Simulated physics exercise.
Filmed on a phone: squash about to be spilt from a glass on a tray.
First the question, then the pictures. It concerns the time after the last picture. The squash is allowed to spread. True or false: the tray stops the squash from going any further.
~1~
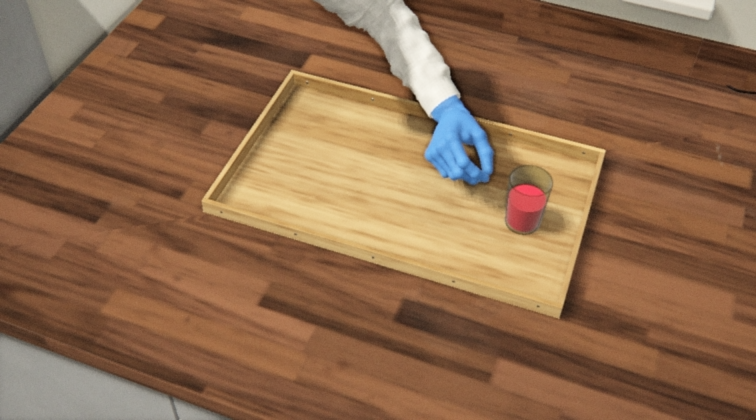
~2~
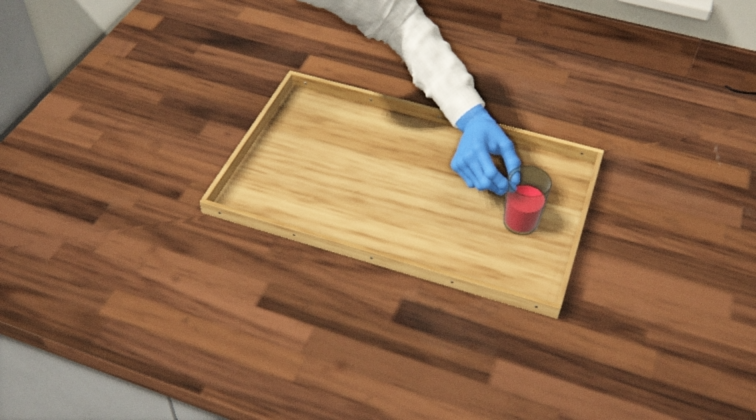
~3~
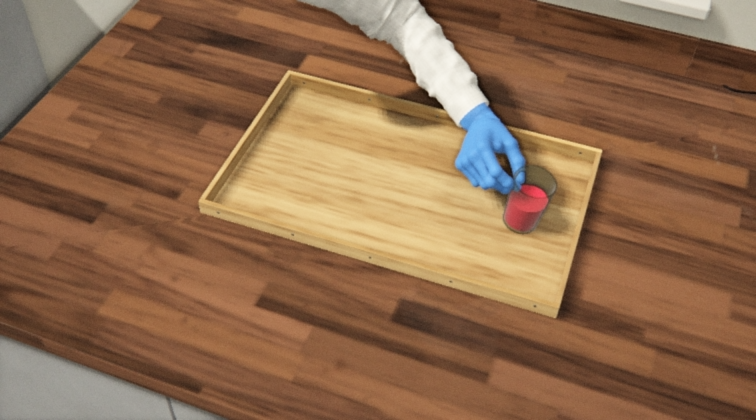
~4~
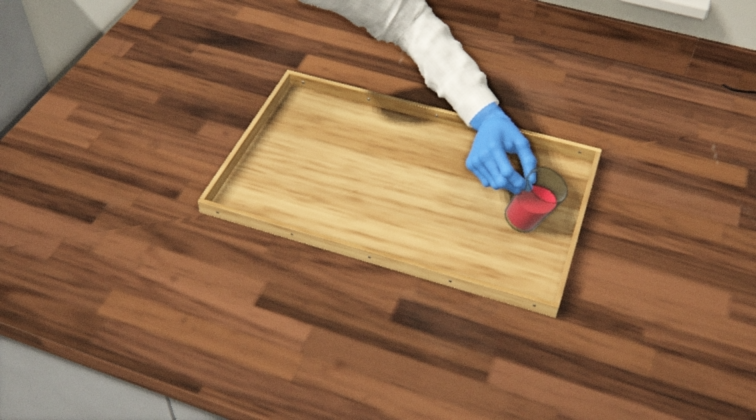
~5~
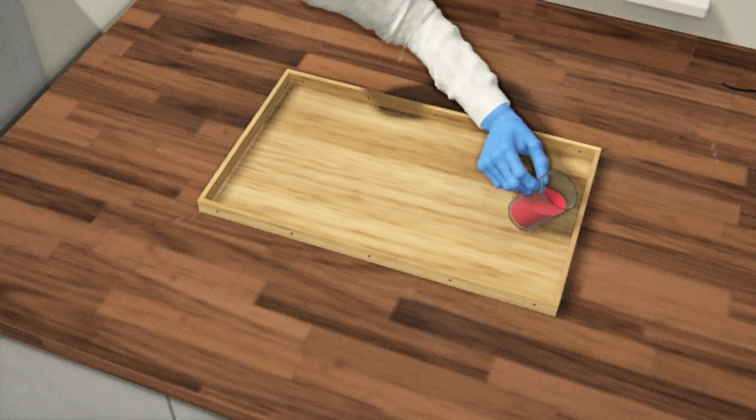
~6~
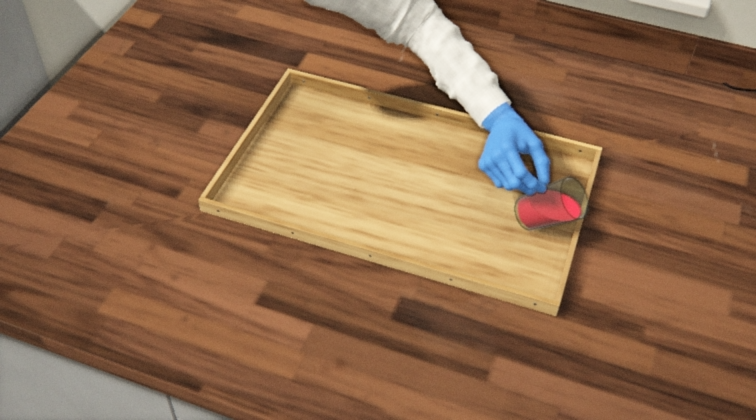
False.
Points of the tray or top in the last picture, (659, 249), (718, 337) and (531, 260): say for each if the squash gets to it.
Starting from the first: Caught by it, then caught by it, finally never touched.
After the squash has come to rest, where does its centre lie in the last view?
(743, 301).
A moment on, the glass lies across the rim; the puddle covers about as much as a plate; it spreads outside the tray.
Further on, the puddle covers about as much as a tray; it spreads outside the tray.
When it is over, the puddle covers about as much as a tray; it spreads outside the tray.
